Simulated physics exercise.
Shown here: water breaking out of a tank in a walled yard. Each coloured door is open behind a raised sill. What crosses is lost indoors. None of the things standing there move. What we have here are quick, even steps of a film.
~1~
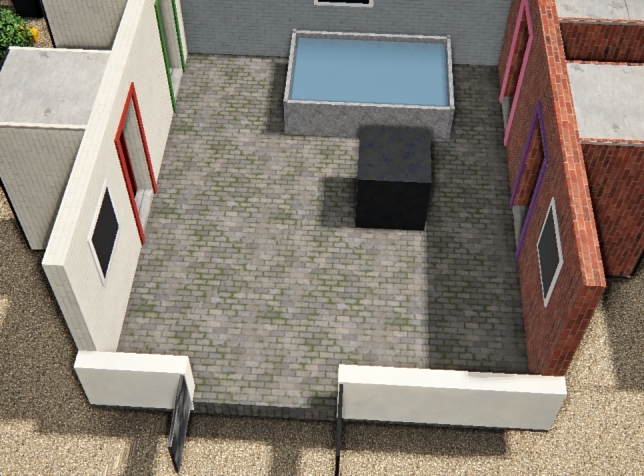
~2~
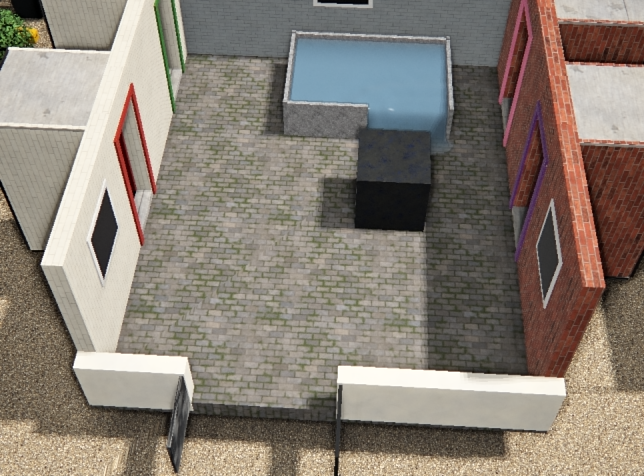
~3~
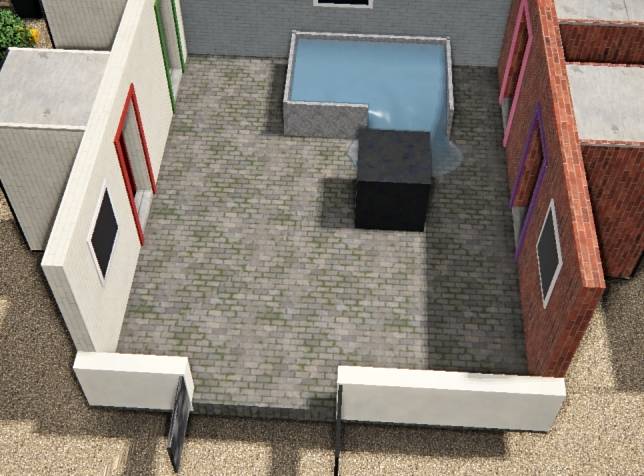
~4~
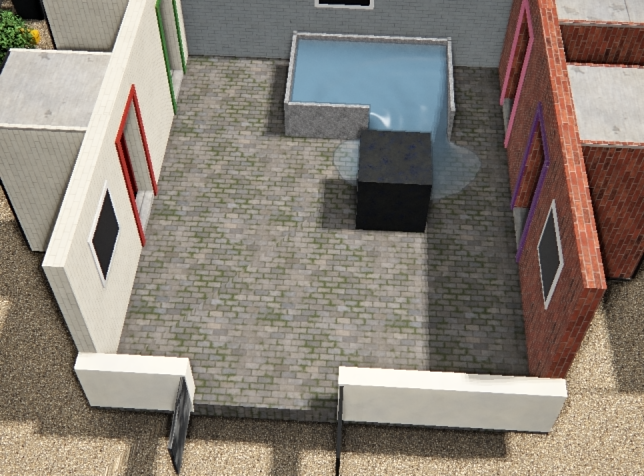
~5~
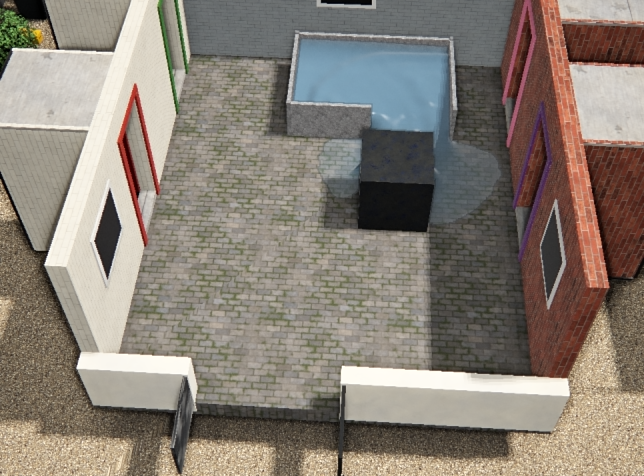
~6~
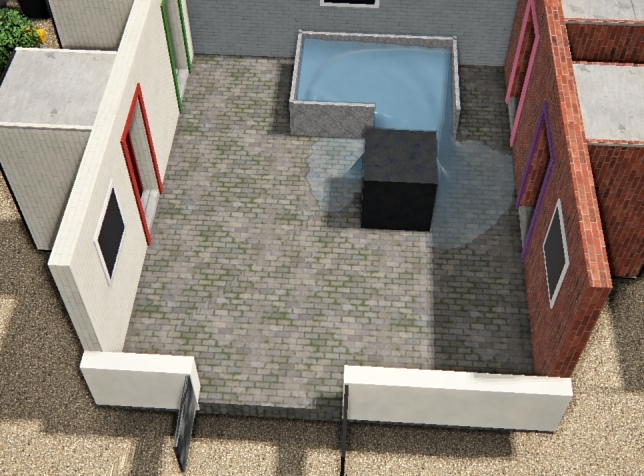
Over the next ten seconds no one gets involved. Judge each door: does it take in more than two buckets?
My prediction: Green door: Not beyond two buckets; red door: Not beyond two buckets; pink door: Not beyond two buckets; purple door: Beyond two buckets.
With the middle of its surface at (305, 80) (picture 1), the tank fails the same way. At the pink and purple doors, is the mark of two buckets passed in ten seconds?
I'd say the pink door stops short while the purple door stops short.
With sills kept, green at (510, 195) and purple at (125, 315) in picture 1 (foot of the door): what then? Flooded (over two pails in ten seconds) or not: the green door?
What follows is that the green door gets beyond it.
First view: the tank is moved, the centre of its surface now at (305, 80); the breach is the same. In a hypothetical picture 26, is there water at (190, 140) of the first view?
Unflooded.
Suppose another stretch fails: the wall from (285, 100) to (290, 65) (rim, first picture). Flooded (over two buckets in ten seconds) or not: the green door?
At the green door, the inflow beats the threshold.
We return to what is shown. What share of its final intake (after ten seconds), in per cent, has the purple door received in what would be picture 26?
Roughly 75 per cent.
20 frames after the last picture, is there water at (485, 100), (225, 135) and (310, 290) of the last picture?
In turn, the points end up soaked, soaked and high and dry.
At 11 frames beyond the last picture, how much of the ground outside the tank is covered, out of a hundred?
About 45 percent.
A moment on, water covers 30 % of the floor; the green door not reached, the red door not reached, the pink door not reached, the purple door under two buckets in.
Next, water covers 45 % of the floor; the green door not reached, the red door wet at the sill, nothing in, the pink door wet at the sill, nothing in, the purple door over two buckets in.
Then, water covers 65 % of the floor; the green door wet at the sill, nothing in, the red door wet at the sill, nothing in, the pink door wet at the sill, nothing in, the purple door far over two buckets in.
Later, water covers 90 % of the floor; the green door wet at the sill, nothing in, the red door wet at the sill, nothing in, the pink door wet at the sill, nothing in, the purple door far over two buckets in.
In the end, water covers 95 % of the floor; the green door wet at the sill, nothing in, the red door wet at the sill, nothing in, the pink door wet at the sill, nothing in, the purple door far over two buckets in.
